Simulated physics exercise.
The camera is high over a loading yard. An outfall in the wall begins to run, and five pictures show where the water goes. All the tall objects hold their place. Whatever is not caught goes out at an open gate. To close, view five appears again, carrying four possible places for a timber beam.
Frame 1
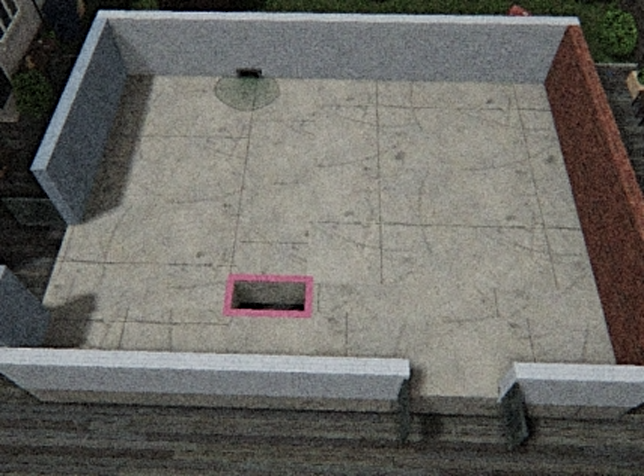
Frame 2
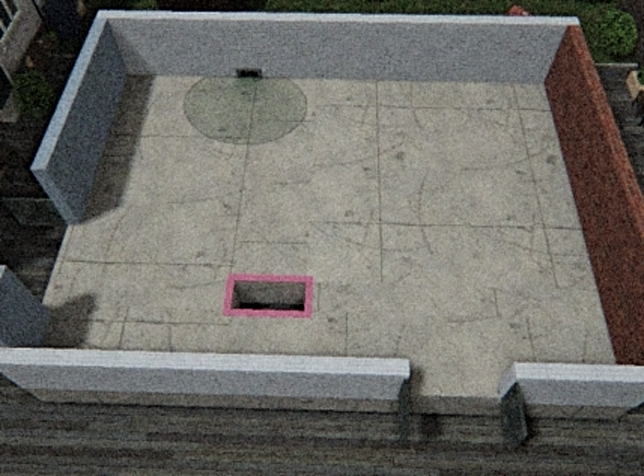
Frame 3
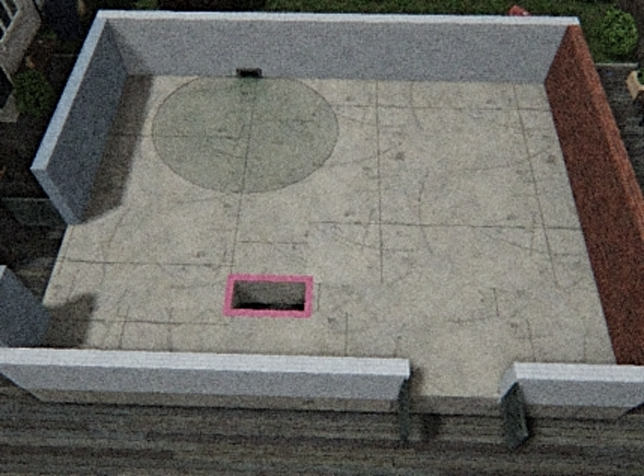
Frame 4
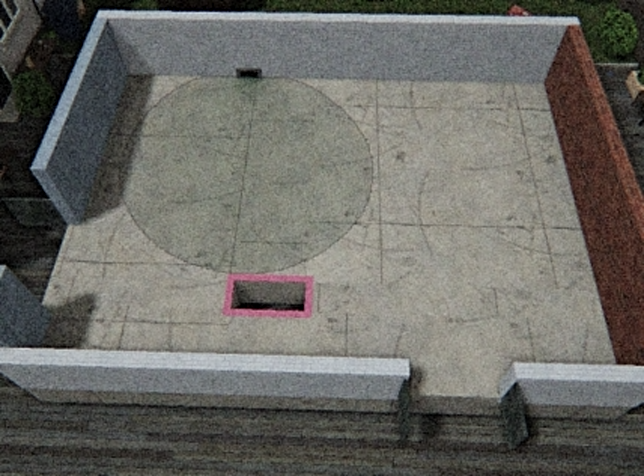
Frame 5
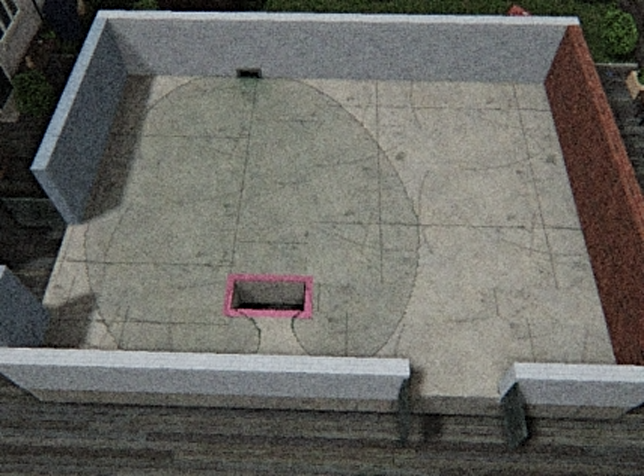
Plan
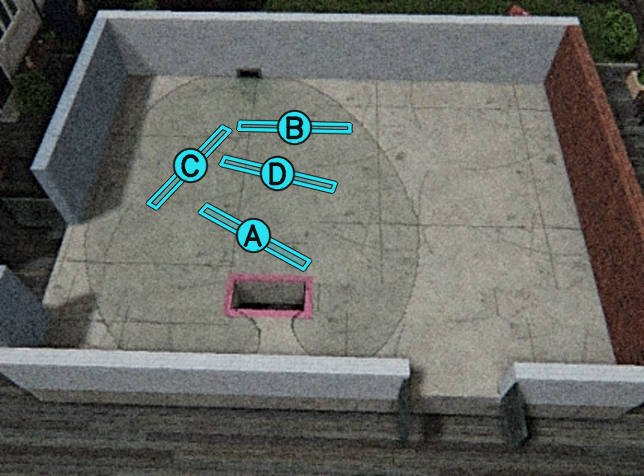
A dark, greenish stain of water spreads across a pale, cracked concrete yard enclosed by low walls, seen from high above. The walls are grey apart from a reddish one on the right, with gaps at the lower left and lower right, and a pink-rimmed drain sits near the front. From a small outfall at the back wall, the water widens steadily forward, reaches the drain and passes around it, while the view stays still.
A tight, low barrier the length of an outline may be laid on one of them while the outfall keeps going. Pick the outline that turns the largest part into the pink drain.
Spot C does it best.
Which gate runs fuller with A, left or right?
More leaves on the right.
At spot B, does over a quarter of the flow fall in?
No.
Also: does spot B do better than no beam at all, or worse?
Worse.
On the marked copy, A from (203, 208) to (306, 264); B from (239, 125) to (349, 128); C from (152, 205) to (226, 128); D from (223, 160) to (333, 187).
Choosing A, about 16 % of the stream runs into the pink drain, about 79 % out by the gates.
Choosing B, about 15 % of the stream runs into the pink drain, about 82 % out by the gates.
Choosing C, about 33 % of the stream runs into the pink drain, about 62 % out by the gates.
Choosing D, about 13 % of the stream runs into the pink drain, about 83 % out by the gates.
